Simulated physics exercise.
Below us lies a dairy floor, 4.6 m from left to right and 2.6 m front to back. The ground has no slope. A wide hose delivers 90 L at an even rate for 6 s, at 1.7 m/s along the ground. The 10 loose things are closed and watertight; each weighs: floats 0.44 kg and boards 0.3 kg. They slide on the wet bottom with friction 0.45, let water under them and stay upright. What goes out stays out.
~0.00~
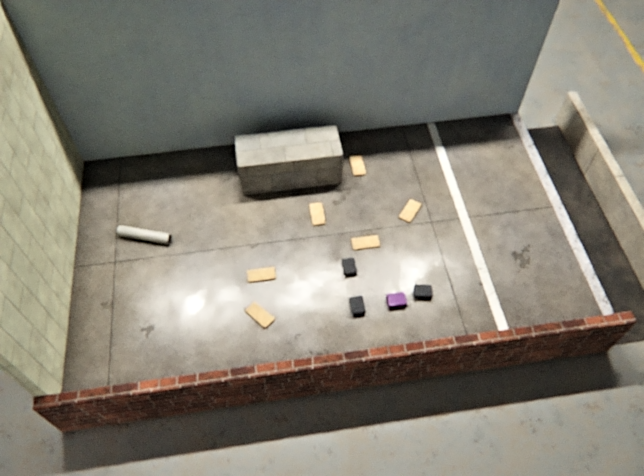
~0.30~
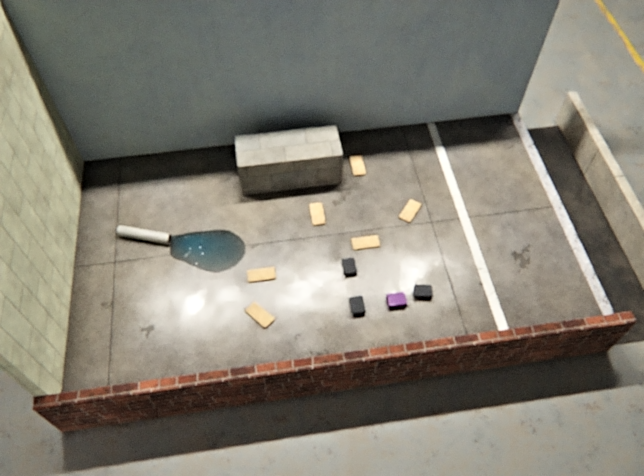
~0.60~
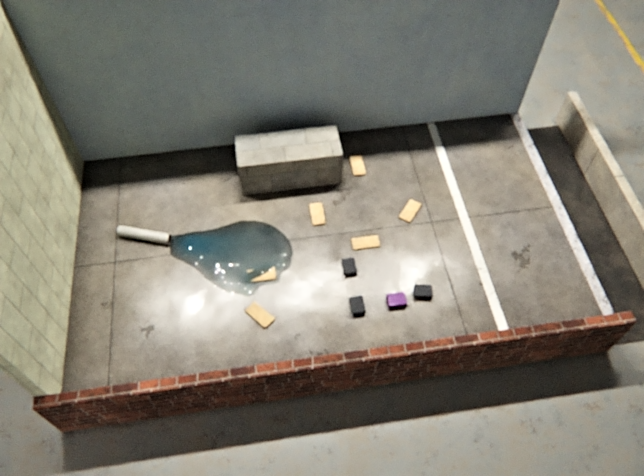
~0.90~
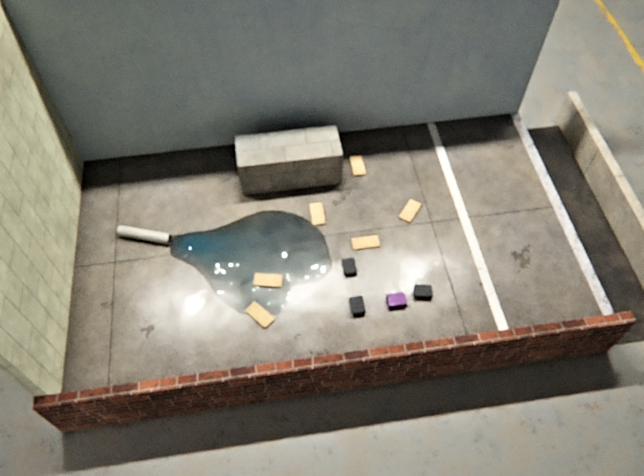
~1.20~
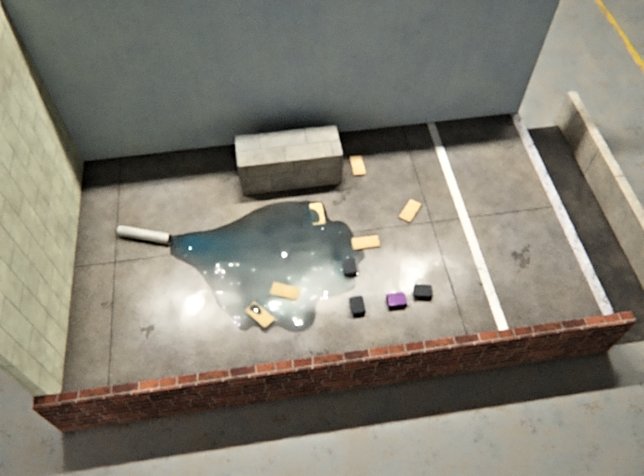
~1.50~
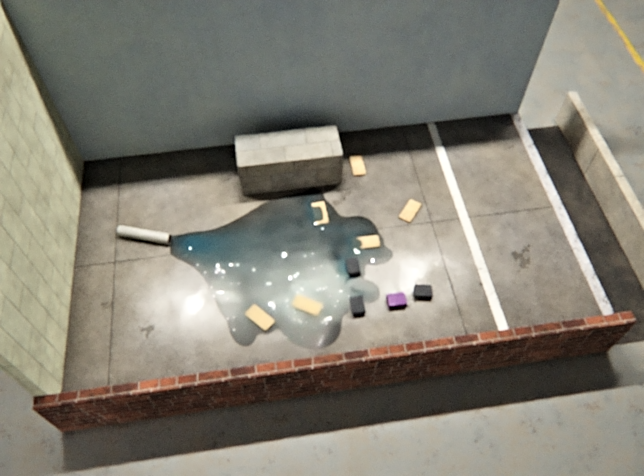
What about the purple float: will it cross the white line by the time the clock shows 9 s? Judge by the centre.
Purple float gets past.
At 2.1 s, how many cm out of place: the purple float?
Roughly 0 cm by then.
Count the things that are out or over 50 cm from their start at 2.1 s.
I count 1.
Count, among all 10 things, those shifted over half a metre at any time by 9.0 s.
8 of them.
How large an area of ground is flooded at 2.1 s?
Some 2.5 m2.
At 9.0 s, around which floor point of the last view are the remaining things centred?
Near (448, 236).
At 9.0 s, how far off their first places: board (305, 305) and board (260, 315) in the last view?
In turn: Gone out, 40 cm.
After 2.1 s the purple float is near (397, 299), 0.0 m from its start, aground; 0 of 10 are over the mark; 1 afloat.
After 4.0 s the purple float is near (429, 313), 0.3 m from its start, aground; 1 of 10 are over the mark; 1 afloat.
After 6.3 s the purple float is near (485, 298), 0.8 m from its start, aground; 4 of 10 are over the mark; 1 afloat.
After 9.0 s the purple float is near (537, 279), 1.3 m from its start, aground; 6 of 10 are over the mark; 0 afloat.
